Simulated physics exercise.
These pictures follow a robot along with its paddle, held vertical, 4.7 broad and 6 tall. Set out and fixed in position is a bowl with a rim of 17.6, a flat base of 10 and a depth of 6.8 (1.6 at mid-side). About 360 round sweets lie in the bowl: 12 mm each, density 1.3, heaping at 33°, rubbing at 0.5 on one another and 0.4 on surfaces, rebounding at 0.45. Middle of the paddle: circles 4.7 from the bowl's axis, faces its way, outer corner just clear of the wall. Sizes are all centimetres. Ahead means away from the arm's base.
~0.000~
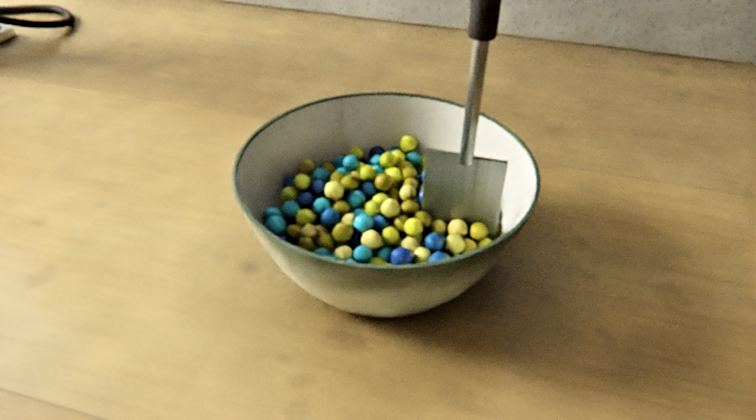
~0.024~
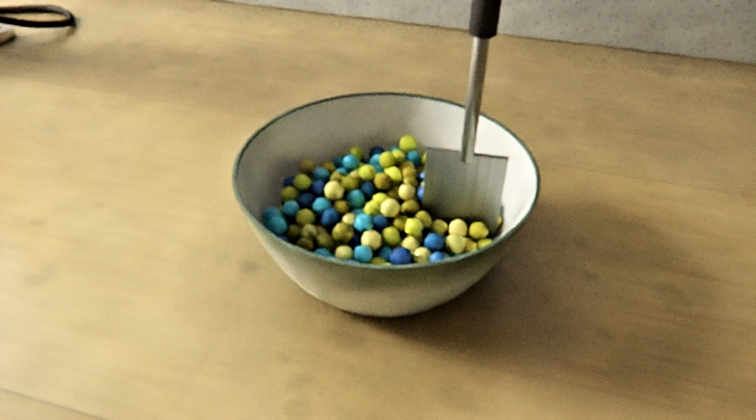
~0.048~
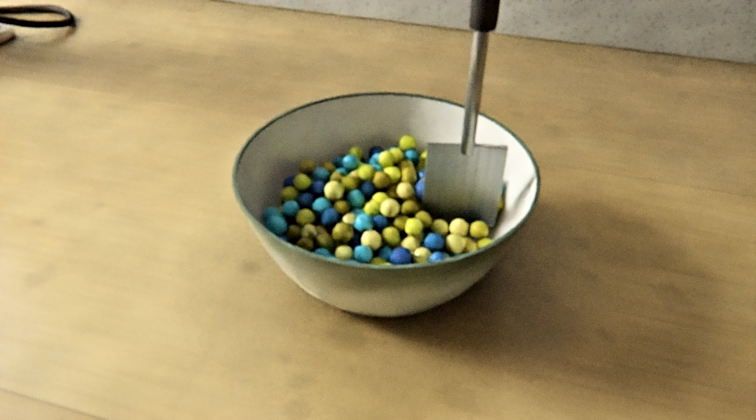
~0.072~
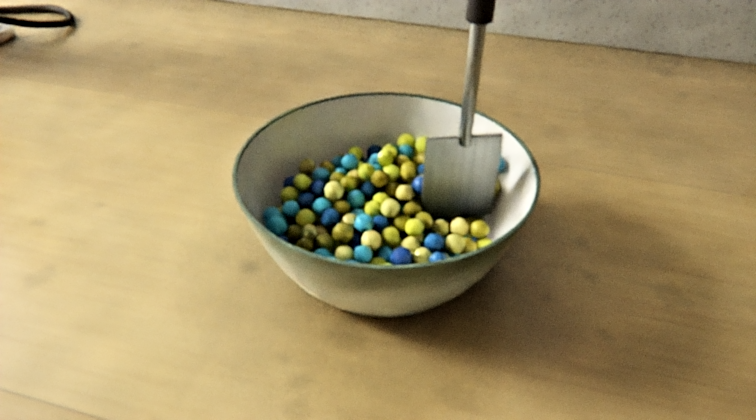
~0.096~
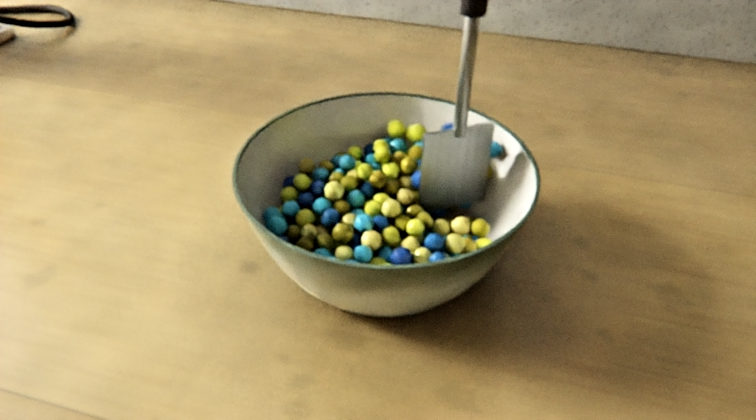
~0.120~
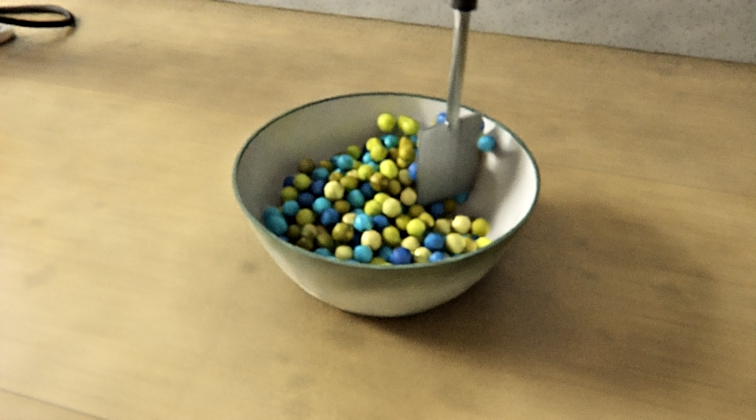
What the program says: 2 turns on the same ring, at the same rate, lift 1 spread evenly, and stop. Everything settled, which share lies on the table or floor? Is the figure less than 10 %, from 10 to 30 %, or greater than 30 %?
The figure is from 10 to 30 %.
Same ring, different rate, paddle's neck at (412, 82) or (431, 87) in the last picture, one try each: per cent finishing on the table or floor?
Well, about 45 percent the first time and about 35 percent the second.
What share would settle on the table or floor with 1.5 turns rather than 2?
Then roughly 15 percent.
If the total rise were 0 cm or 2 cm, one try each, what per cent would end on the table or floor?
About 30 per cent on the first try and 15 per cent on the second.
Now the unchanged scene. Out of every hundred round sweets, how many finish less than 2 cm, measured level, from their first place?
Near 10 per cent of the pieces.
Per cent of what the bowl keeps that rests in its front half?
I'd put it at roughly 40 per cent.
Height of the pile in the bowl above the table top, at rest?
About 6.5 cm.
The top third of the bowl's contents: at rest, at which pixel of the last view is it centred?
Centre of top third: Approx. (444, 190).
After 0.69 s, 312° round, highest piece 9 above the table; 327 in the bowl, 26 on the table or floor, 7 in flight or on the tool.
After 1.25 s, 218° round, highest piece 9 above the table; 299 in the bowl, 57 on the table or floor, 4 in flight or on the tool.
After 1.74 s, 0° round, highest piece 6 above the table; 289 in the bowl, 71 on the table or floor.
After 2.44 s, 0° round, highest piece 6 above the table; 289 in the bowl, 71 on the table or floor.
At rest, 289 in the bowl, 71 on the table or floor. That is 20 % on the table or floor.
